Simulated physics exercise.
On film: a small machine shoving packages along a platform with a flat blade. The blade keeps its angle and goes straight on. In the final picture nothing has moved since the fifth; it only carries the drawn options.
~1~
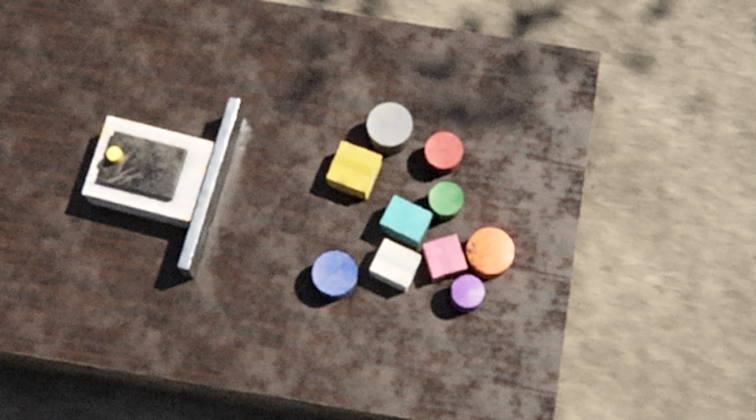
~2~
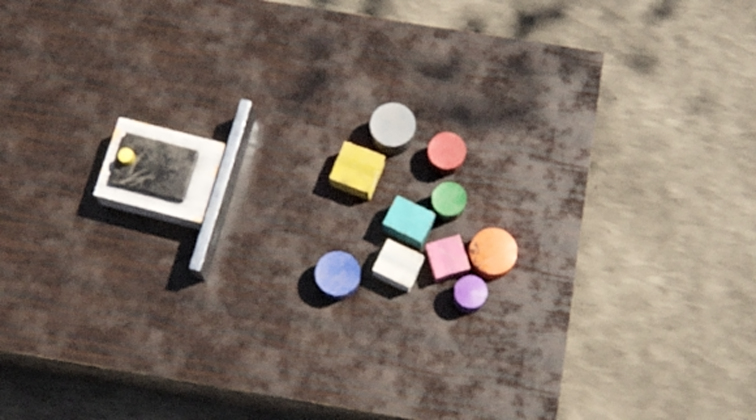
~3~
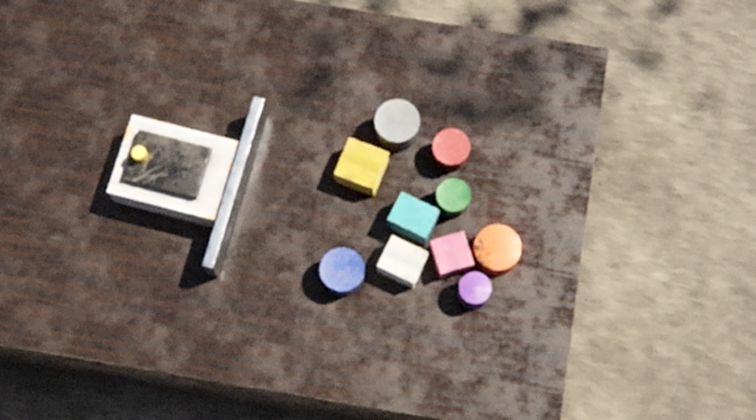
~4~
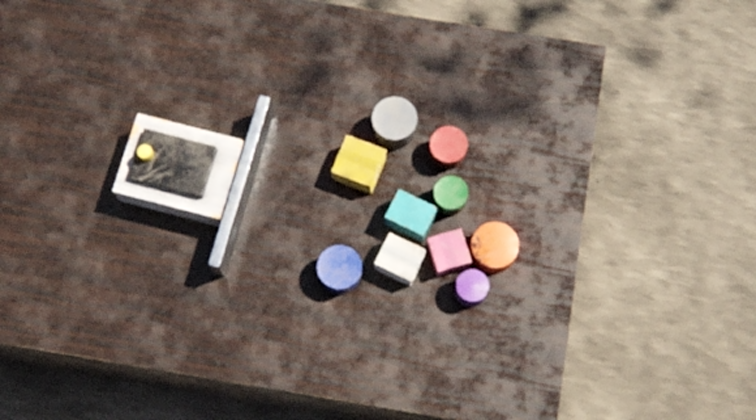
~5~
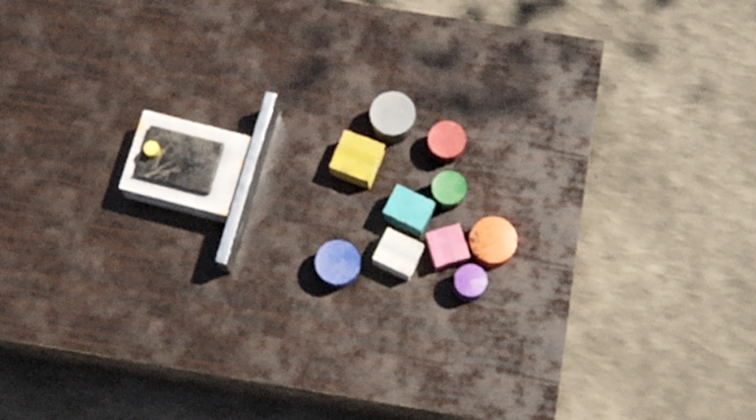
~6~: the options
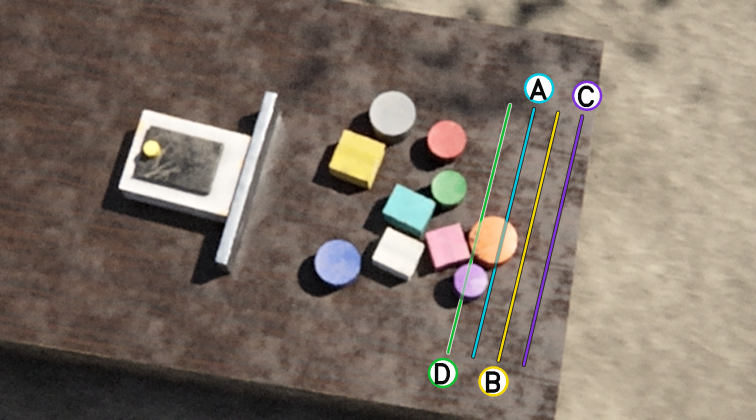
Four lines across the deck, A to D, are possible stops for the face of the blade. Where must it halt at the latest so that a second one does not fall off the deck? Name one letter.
As far as mark A.
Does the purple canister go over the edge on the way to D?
No.
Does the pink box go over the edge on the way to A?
By then, no.
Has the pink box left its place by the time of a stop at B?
Yes.
On the marked copy, A at (504, 230); B at (529, 234); C at (554, 238); D at (480, 226).
With A. Early on, robot (277, 175); blue pail (349, 268); yellow parcel (377, 163).
Further on, robot (369, 190); orange canister (510, 238); blue pail (418, 322).
At the end, robot (441, 201); orange canister (569, 248); green pail (573, 208); none fallen.
As for the rest, B drops two; C drops five; D is within the limit but short.
